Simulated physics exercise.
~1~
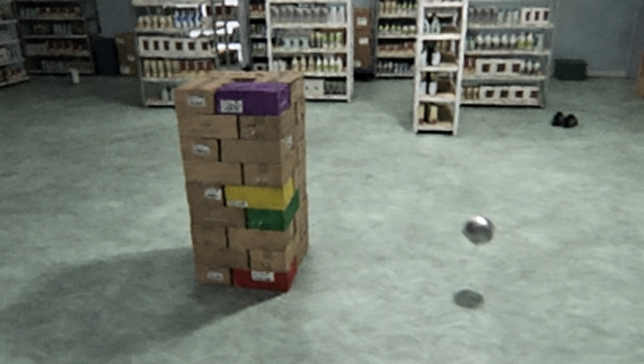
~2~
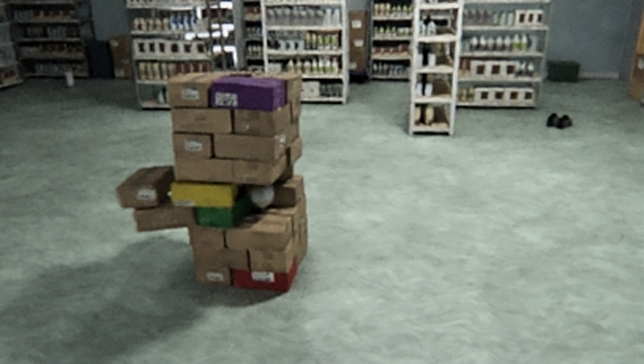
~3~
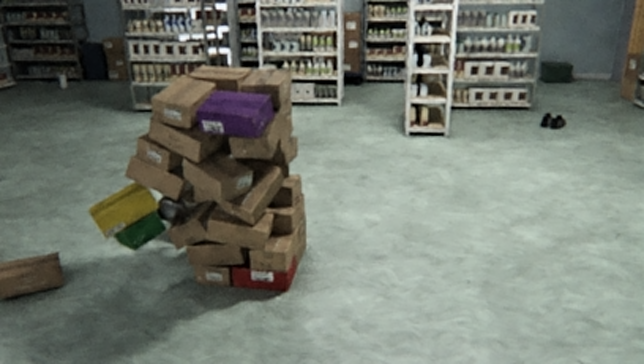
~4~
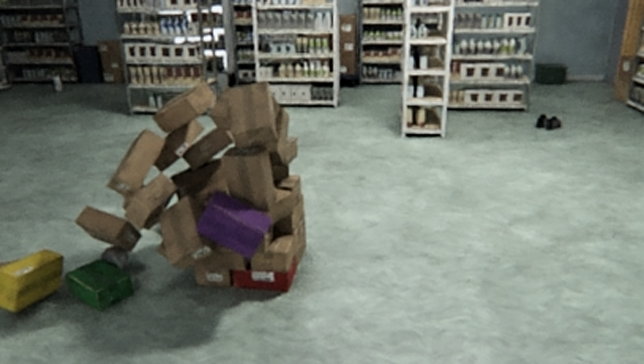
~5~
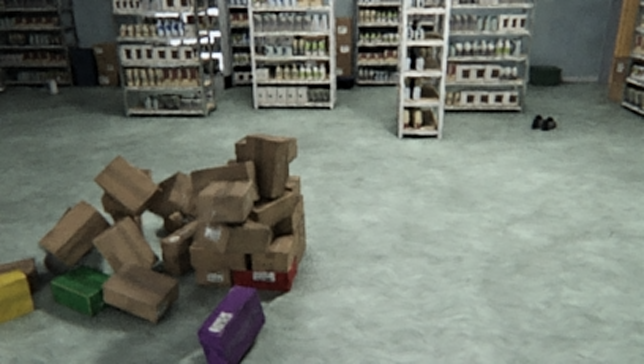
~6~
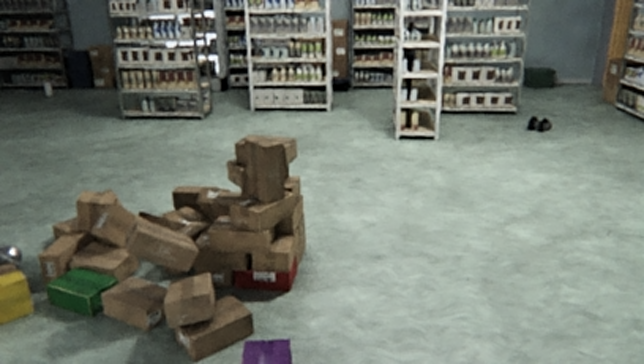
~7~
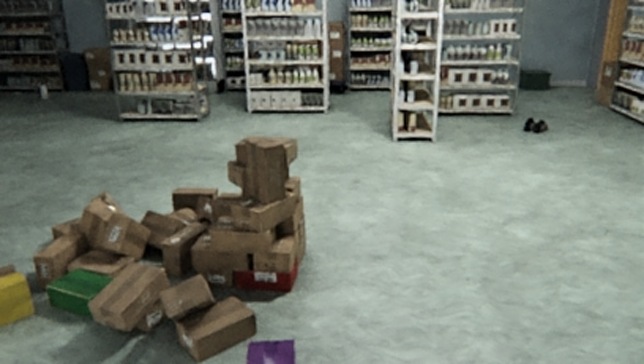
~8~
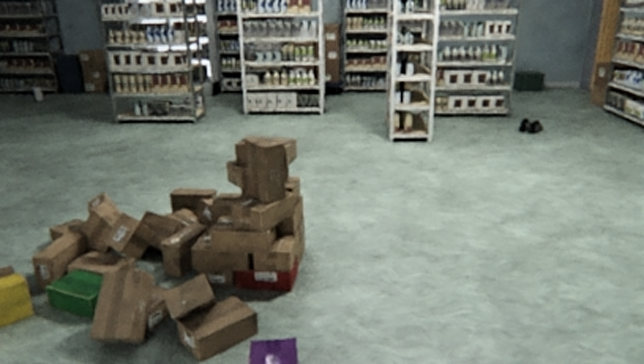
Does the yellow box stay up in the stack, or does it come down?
The yellow box comes down. It is knocked out to the left and ends up lying on the floor at the left edge of the view.
At the start, a tall stack of brown cardboard boxes, with a few purple, yellow, green and red ones, stands on a grey floor before shelves of bottles as a metal ball flies in from the right. The ball strikes the middle of the stack and pushes boxes out to the left. The yellow and green boxes drop away to the left while the upper part twists and caves in. The purple box tumbles down the front, and the ball rolls off to the left. At the end, boxes lie heaped on the floor beside a short standing remnant, with the red box still at its base.
